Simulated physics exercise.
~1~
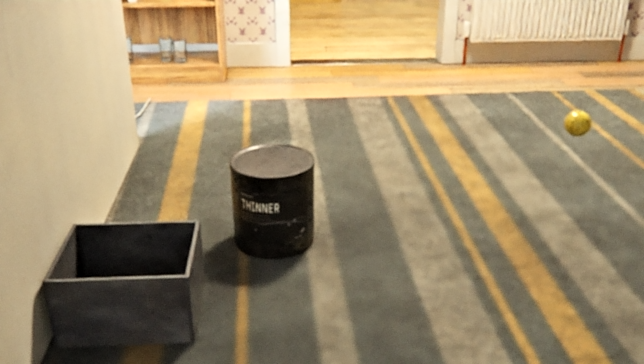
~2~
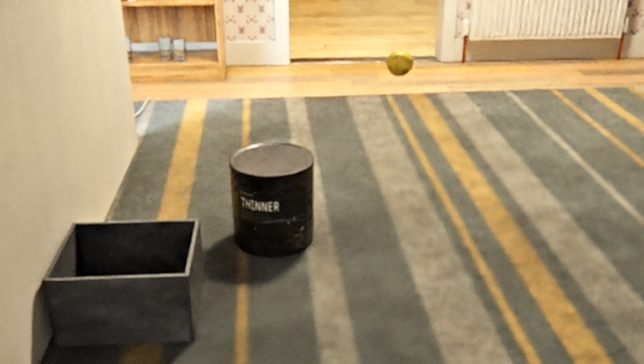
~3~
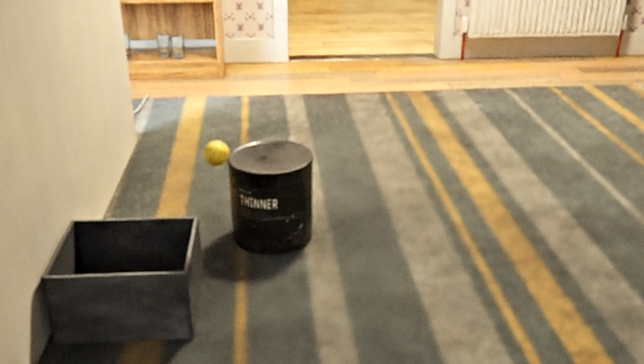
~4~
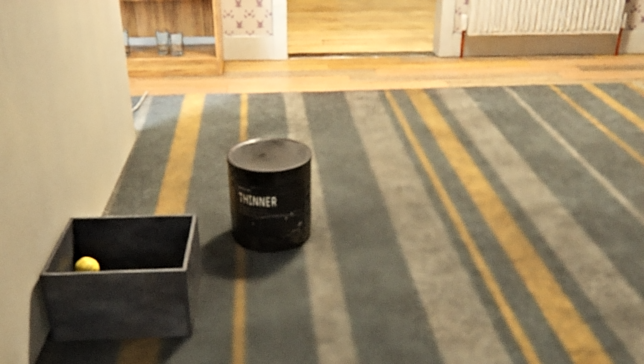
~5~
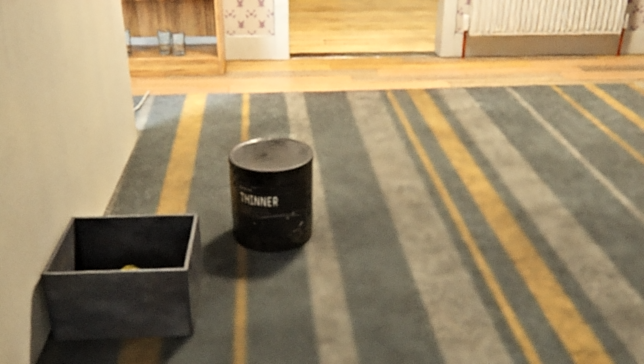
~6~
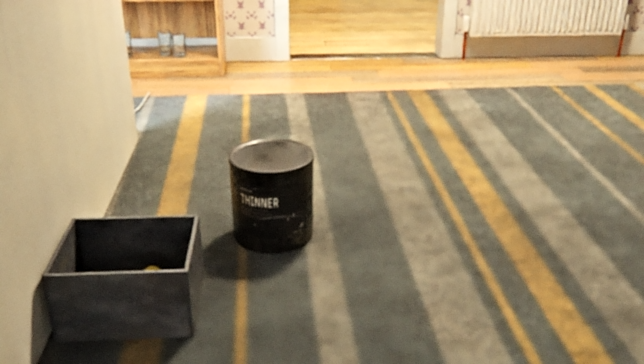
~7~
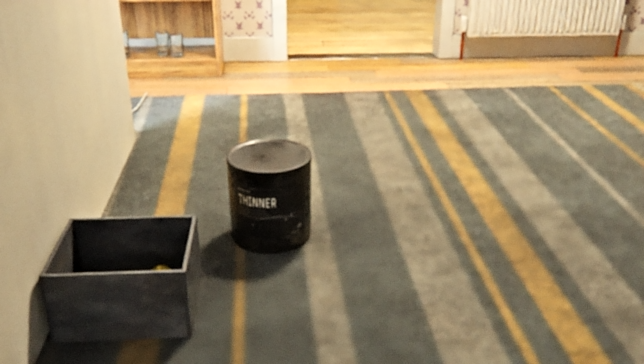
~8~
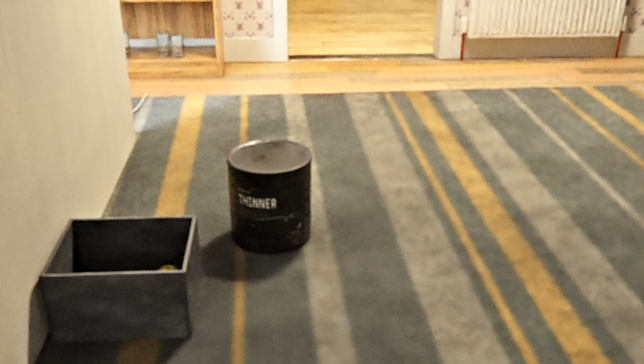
The video shows a small yellow ball-like object flying leftward through a carpeted room, passing a black can labelled thinner and dropping into an open dark box by the wall. It shifts rightward within the box and remains inside, while the can stays in place.
